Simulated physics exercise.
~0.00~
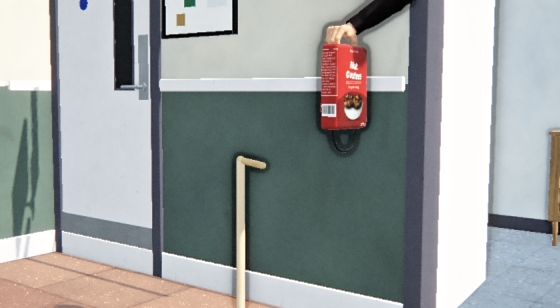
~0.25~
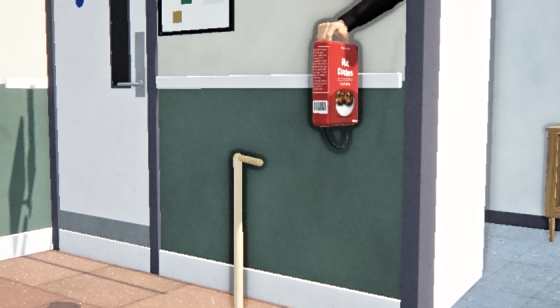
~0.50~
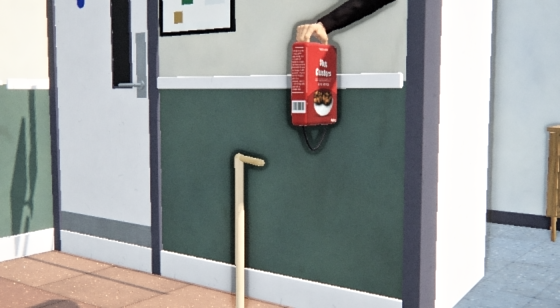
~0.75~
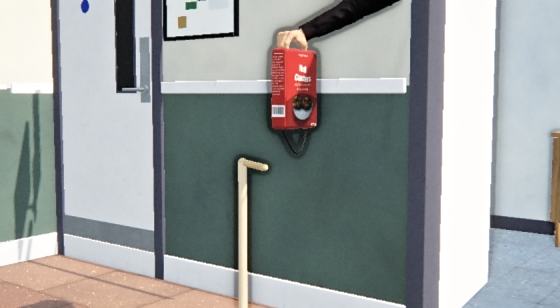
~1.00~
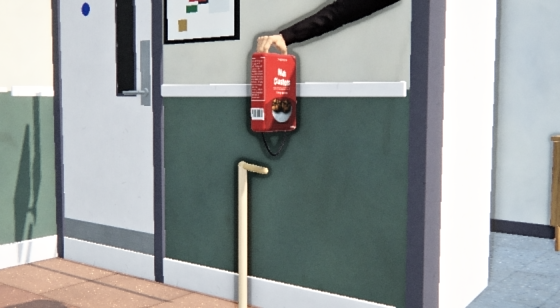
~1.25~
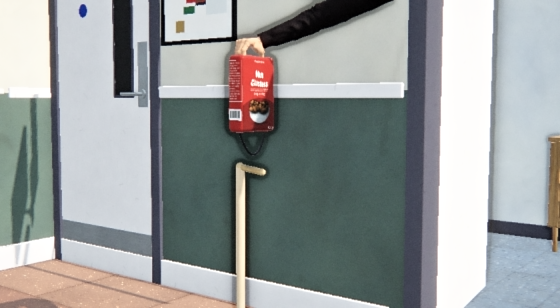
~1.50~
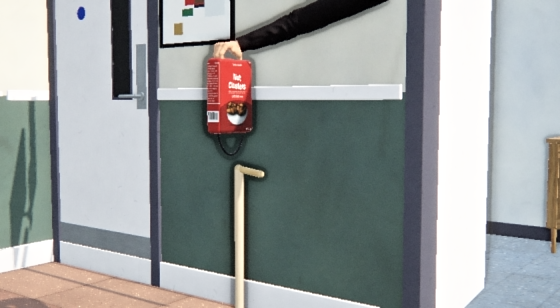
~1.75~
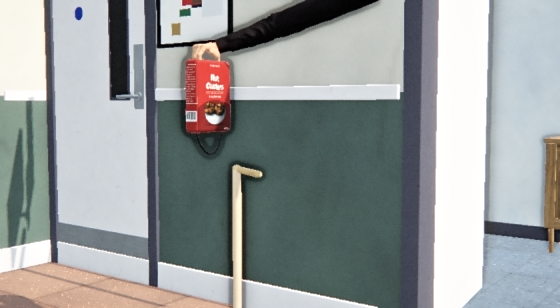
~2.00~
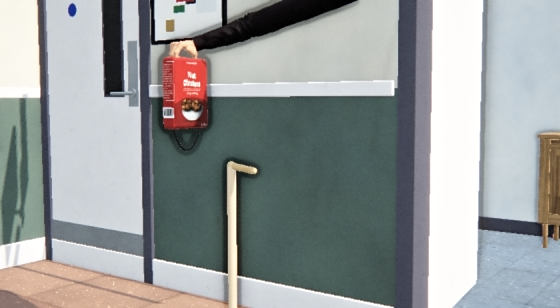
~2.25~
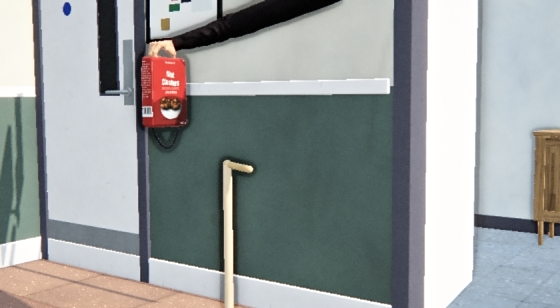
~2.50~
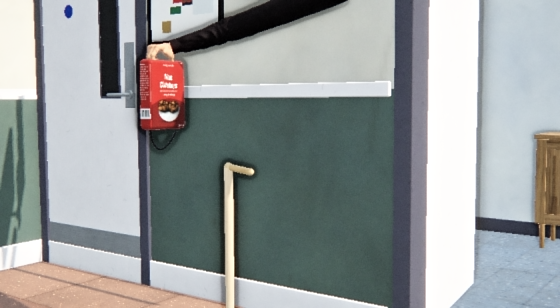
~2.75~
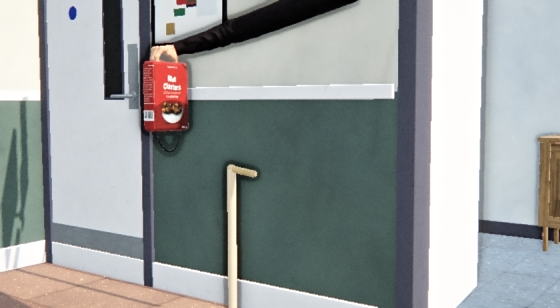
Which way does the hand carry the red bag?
The hand carries the red bag to the left, across the top of the post and past it.
